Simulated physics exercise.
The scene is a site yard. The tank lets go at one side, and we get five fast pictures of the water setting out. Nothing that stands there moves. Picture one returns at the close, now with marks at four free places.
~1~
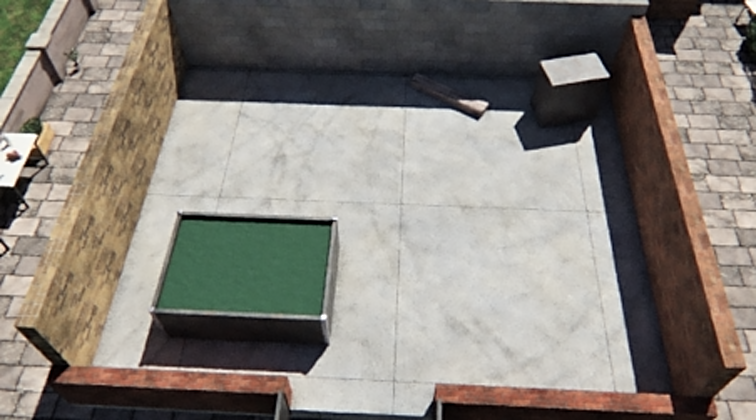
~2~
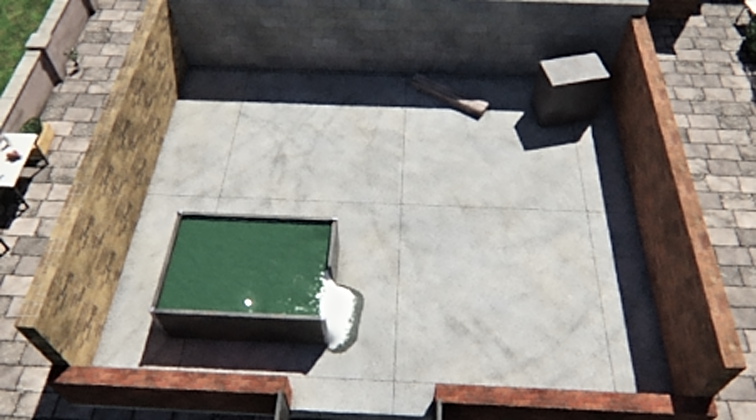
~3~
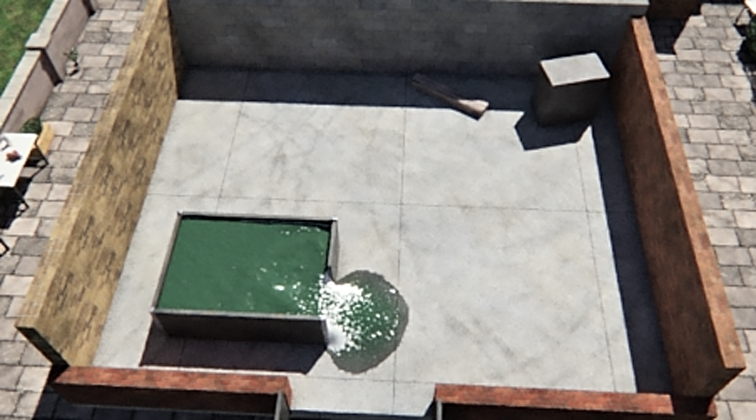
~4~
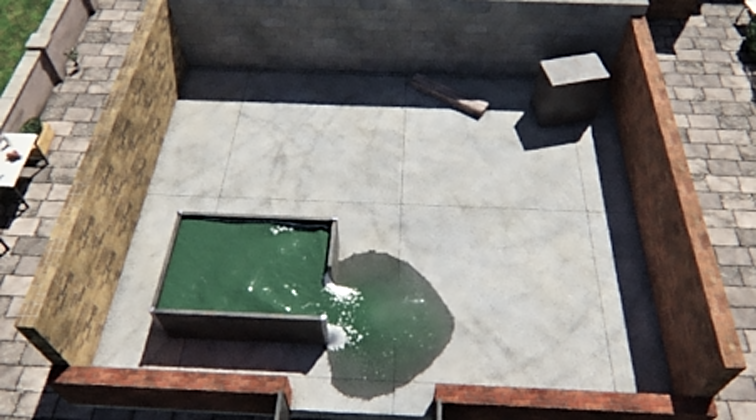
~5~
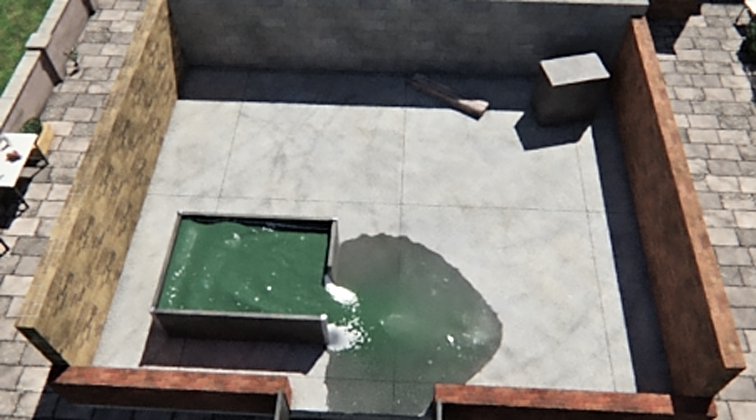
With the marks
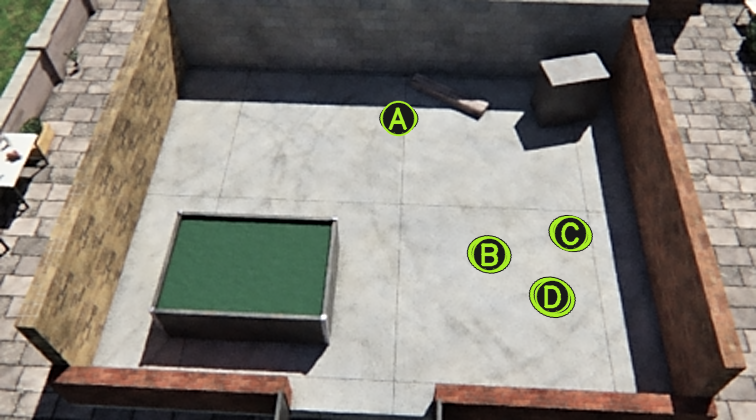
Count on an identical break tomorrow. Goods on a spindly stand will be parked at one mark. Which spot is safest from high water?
Take A.
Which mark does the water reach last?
The answer is A.
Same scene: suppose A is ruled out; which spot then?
B.
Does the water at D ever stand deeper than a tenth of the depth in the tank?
Yes.
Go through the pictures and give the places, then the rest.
Tank full, its middle at (249, 265); open gate at (362, 384).
Water covers 1 % of the ground and shows as far out as (336, 347).
Water covers 3 % of the ground and shows as far out as (401, 308).
Water covers 6 % of the ground and shows as far out as (446, 333).
Water covers 11 % of the ground and shows as far out as (493, 343).
On the marked copy, A at (398, 118); B at (489, 254); C at (570, 233); D at (552, 296).
With A, the water peaks at about 4 % of the depth that stood in the tank.
With B, the water peaks at about 10 % of the depth that stood in the tank.
With C, the water peaks at about 23 % of the depth that stood in the tank.
With D, the water peaks at about 21 % of the depth that stood in the tank.
